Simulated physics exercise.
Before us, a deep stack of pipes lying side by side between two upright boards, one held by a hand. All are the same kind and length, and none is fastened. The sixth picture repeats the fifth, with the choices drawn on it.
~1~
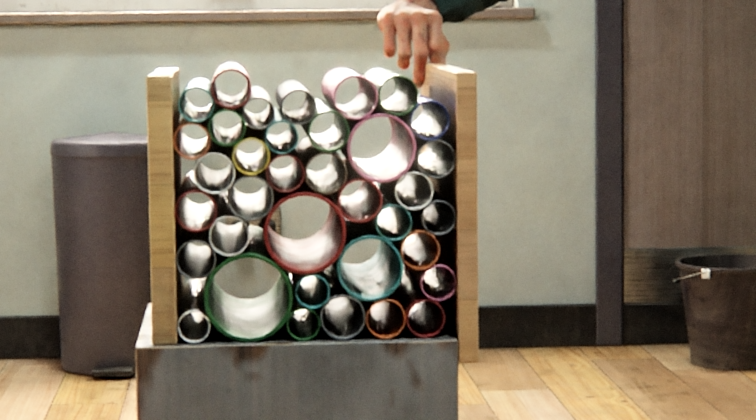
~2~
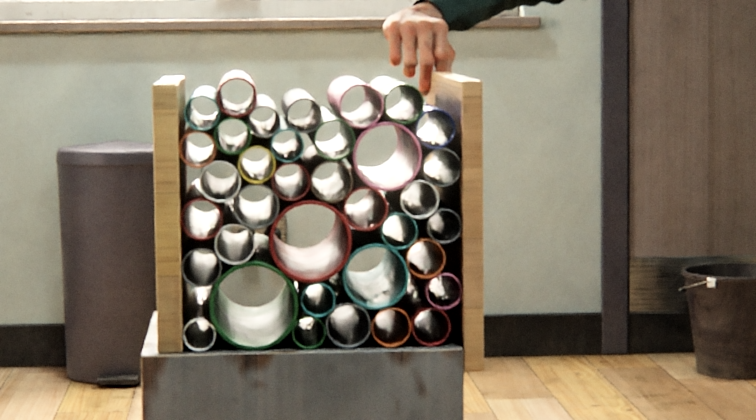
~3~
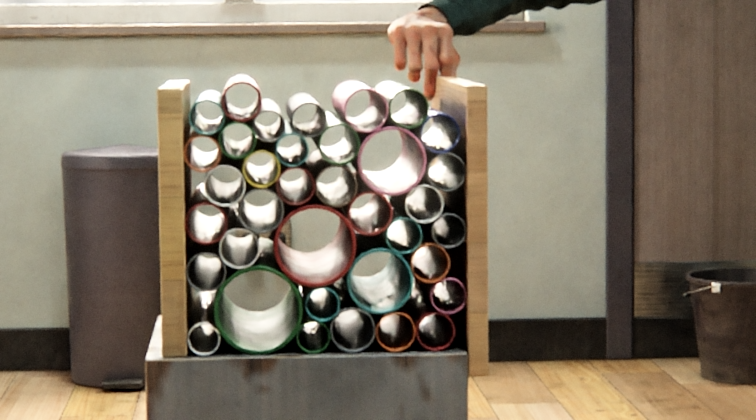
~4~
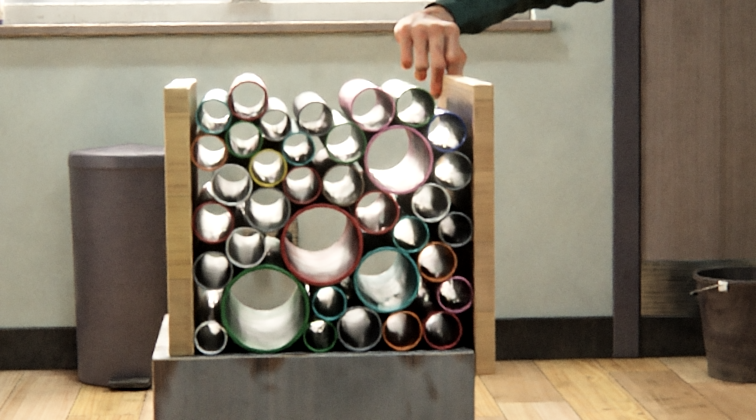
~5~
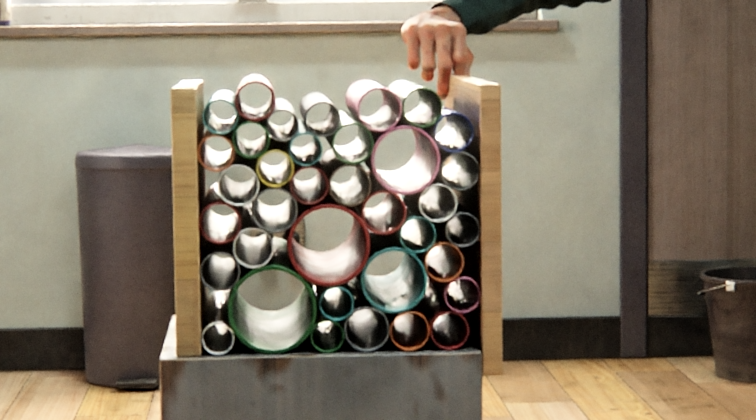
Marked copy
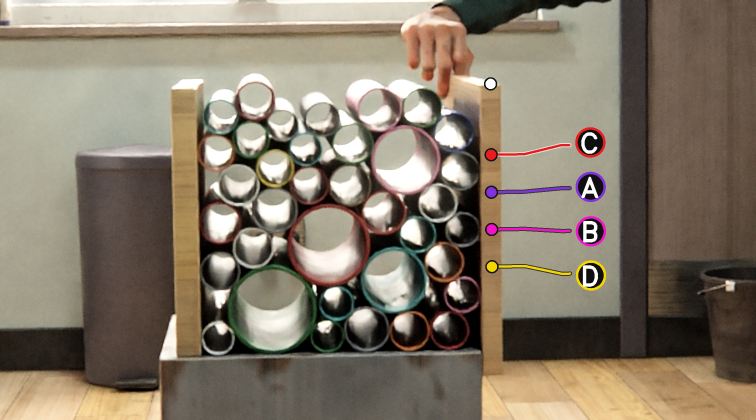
The camera drifts slightly left and tips up a touch at first, looking straight at the open ends of pipes stacked between two upright wooden boards in a pale-walled room with a wooden floor. Rimmed in green, red, turquoise and grey, the pipes sit above a grey block, with a dark bin left and a bucket right. A hand stays at the right board's top, and the pipes show no visible movement.
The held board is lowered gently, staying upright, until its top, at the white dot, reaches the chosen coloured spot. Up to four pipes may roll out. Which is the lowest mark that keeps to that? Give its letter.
Down to B.
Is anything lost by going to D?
Yes.
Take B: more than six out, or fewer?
It loses fewer than six.
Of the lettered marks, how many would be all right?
Three of them.
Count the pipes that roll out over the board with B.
At B the number is three.
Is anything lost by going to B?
At B: Yes.
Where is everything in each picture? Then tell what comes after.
In the first picture, a green pipe (329, 131); a green pipe (226, 128); a red pipe (231, 89).
In the second picture, a red pipe (237, 98); side board (453, 209).
In the third picture, a white pipe (204, 339); a red pipe (435, 332).
In the fourth picture, a grey pipe (213, 272); a turquoise pipe (329, 303).
In the fifth picture, a red pipe (310, 185); a green pipe (353, 143); a green pipe (251, 140).
On the marked copy, A at (491, 192); B at (491, 230); C at (491, 155); D at (492, 267); the white dot at (490, 84).
Taking B. A third of the way, top of the board (480, 151).
Two thirds of the way, top of the board (481, 226).
When it is over, top of the board (481, 229), three out over the board.
As for the rest, A none out over the board; C none out over the board; D more than four out over the board.
